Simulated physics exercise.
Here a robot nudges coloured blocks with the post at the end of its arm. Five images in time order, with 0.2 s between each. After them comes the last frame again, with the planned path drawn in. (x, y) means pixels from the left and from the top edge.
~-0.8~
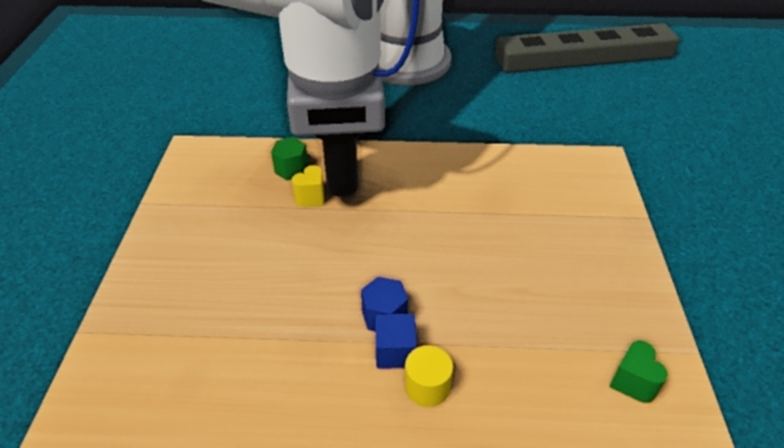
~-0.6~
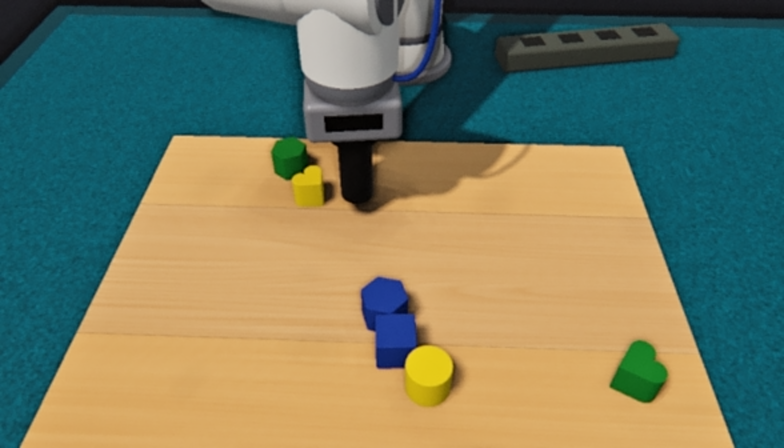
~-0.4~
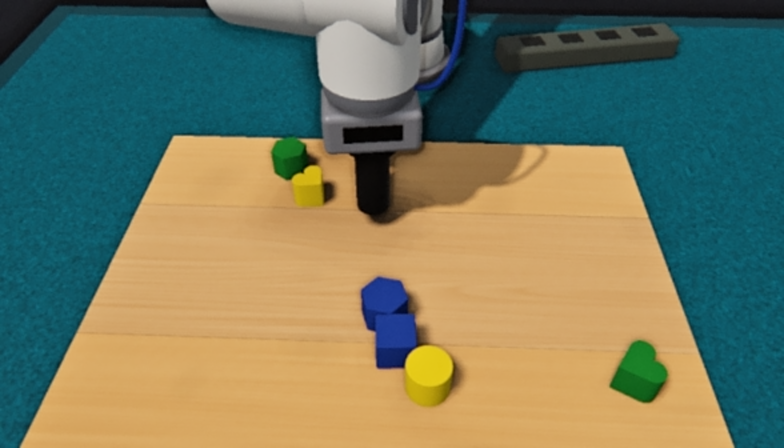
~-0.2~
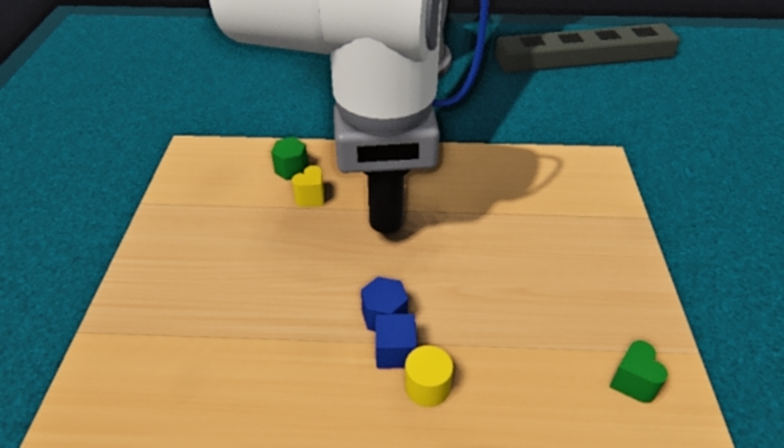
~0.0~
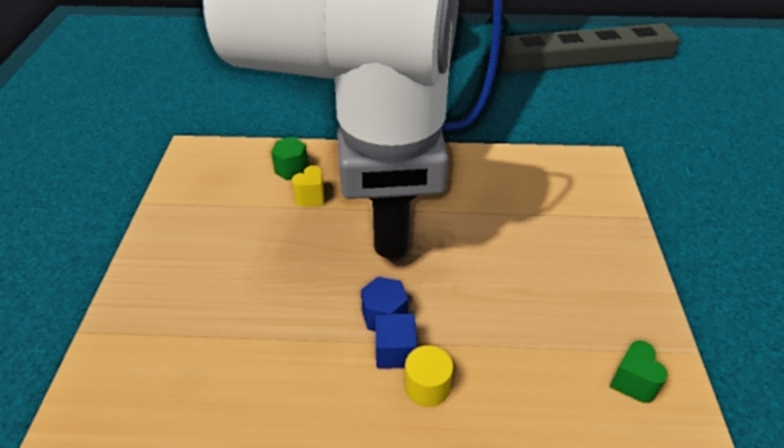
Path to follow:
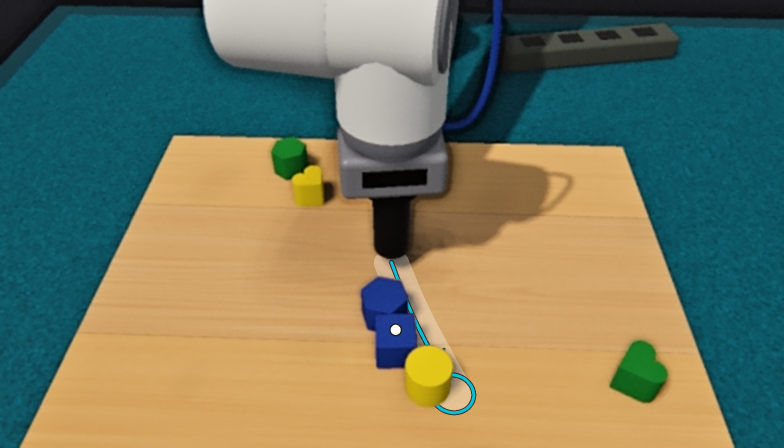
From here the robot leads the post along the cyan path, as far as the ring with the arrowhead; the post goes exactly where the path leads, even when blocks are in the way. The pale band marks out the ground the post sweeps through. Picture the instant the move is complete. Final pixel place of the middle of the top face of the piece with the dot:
The piece with the dot ends near (387, 351).
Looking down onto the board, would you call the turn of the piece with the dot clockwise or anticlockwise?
It goes anticlockwise.
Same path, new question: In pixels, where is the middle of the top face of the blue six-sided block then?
By then it is at (375, 311).
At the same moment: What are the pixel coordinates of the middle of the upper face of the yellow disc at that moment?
It is at (434, 408).
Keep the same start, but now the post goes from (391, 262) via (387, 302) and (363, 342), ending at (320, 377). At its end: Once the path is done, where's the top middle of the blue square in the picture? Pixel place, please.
I think it will end close to (398, 377).
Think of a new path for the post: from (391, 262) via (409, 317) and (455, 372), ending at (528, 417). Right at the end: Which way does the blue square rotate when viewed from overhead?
From overhead, the rotation is counterclockwise.
The line goes from (391, 262) via (416, 323), ending at (453, 393); the dot is on the blue square.
The first path, step by step. One third of the way, post (407, 286); blue six-sided block (381, 304), turned 25° clockwise; blue square (392, 338), turned 20° anticlockwise.
Two thirds of the way, post (429, 330); blue six-sided block (375, 311), turned 45° clockwise; blue square (387, 351), turned 35° anticlockwise; yellow disc (432, 372).
At the end, post (455, 378); blue six-sided block (375, 311), turned 45° clockwise; blue square (387, 351), turned 35° anticlockwise; yellow disc (434, 408).
